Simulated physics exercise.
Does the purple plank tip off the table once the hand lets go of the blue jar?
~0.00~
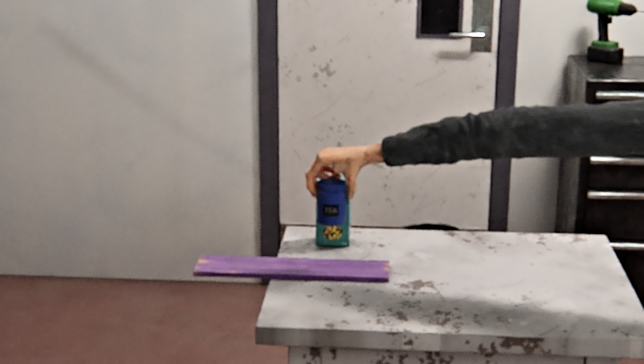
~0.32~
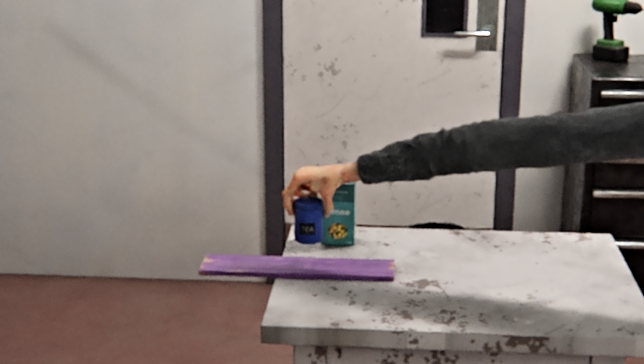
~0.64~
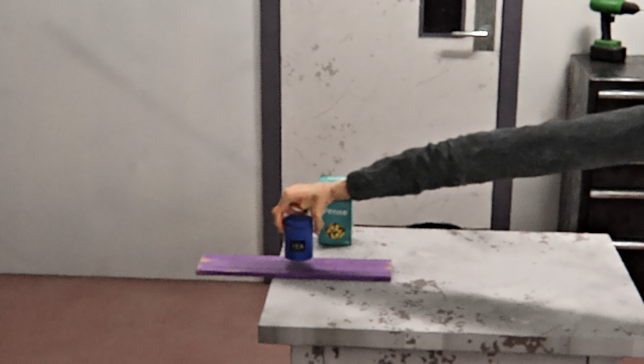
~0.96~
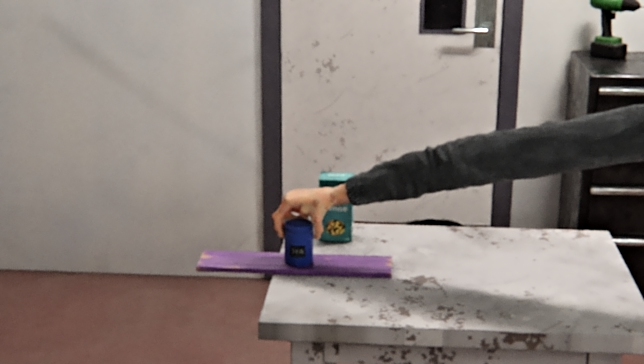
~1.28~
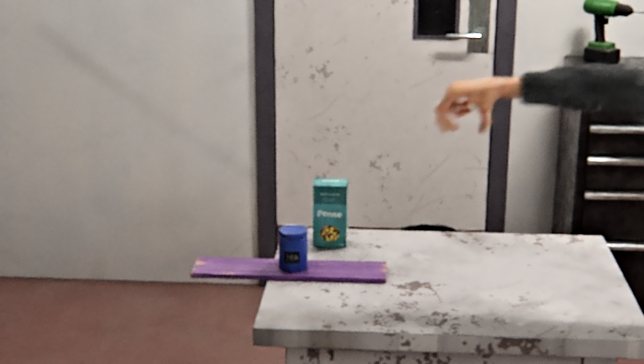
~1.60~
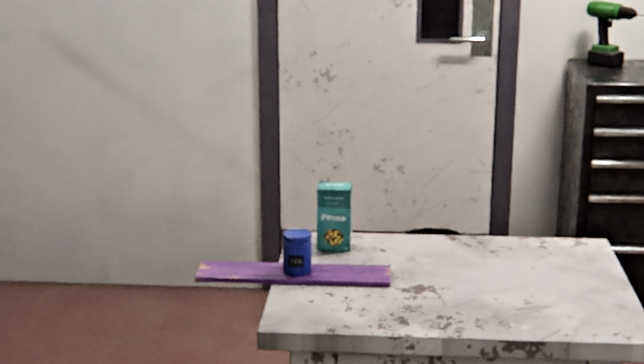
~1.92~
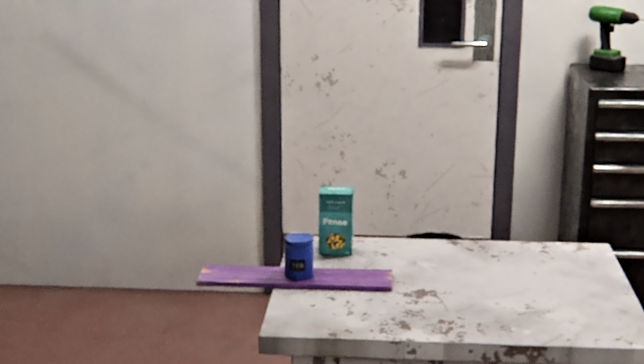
No, the plank stays on the table with the blue jar standing upright on it.
